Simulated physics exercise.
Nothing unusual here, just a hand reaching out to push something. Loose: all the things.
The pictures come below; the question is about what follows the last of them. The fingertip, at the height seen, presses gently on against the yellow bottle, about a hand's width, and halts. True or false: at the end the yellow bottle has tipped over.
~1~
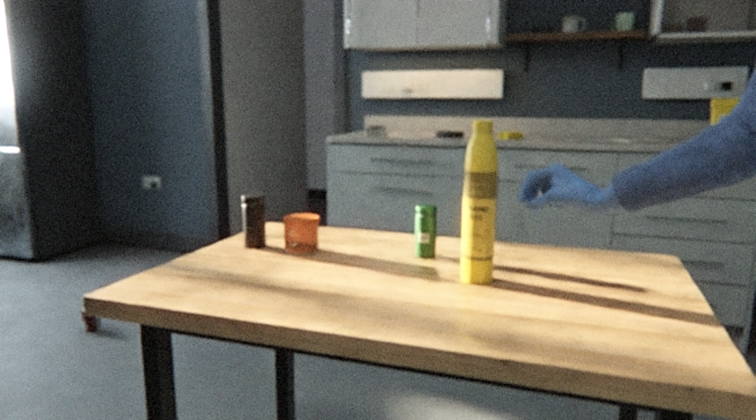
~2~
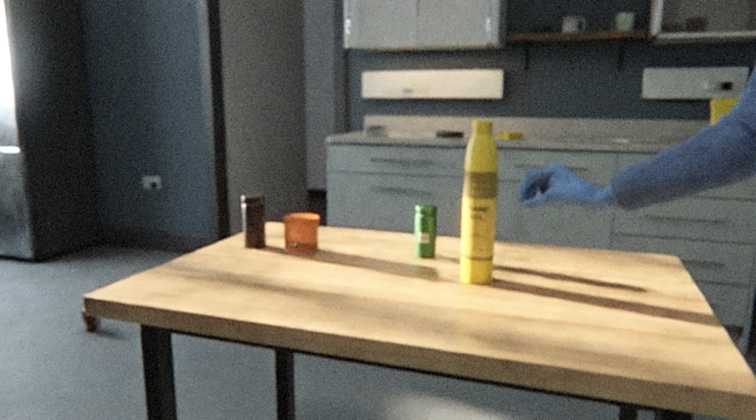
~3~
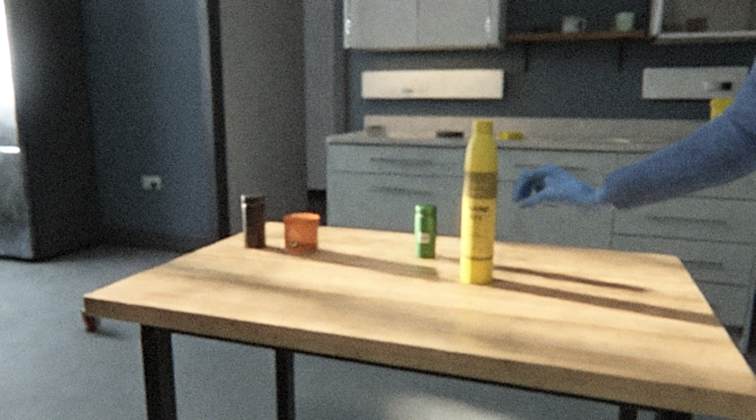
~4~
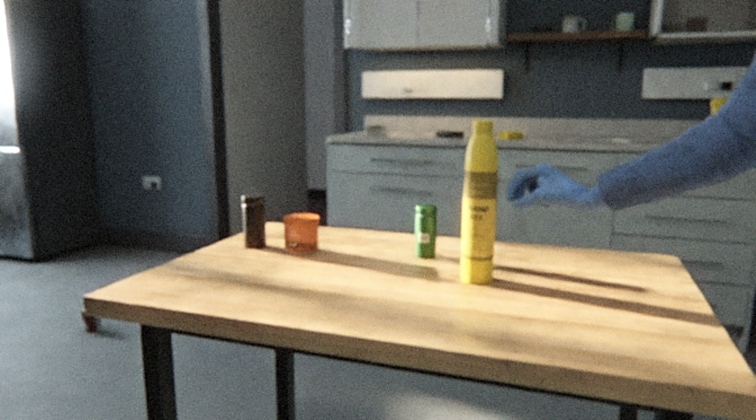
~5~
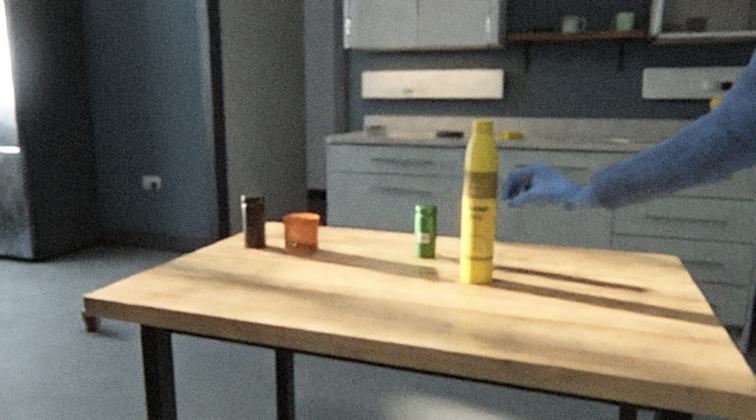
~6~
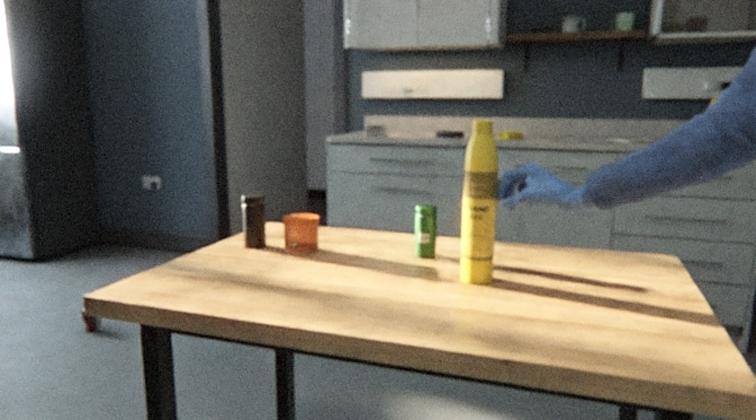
True.
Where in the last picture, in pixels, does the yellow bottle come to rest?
In the last picture, near pixel (383, 256).
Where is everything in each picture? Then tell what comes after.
Yellow bottle (480, 203), in the first frame.
Yellow bottle (480, 203), in the second frame.
Yellow bottle (480, 203), in the third frame.
Yellow bottle (480, 203), in the fourth frame.
Yellow bottle (480, 203), in the fifth frame.
Yellow bottle (480, 203), in the sixth frame.
Then, 0.80 s after the last picture, yellow bottle tipped 33° from how it was near (434, 204).
Then, 1.00 s after the last picture, yellow bottle on its side near (383, 258).
At rest, tipped over on the table, yellow bottle. Seen from the same camera at the end, yellow bottle near (383, 256).
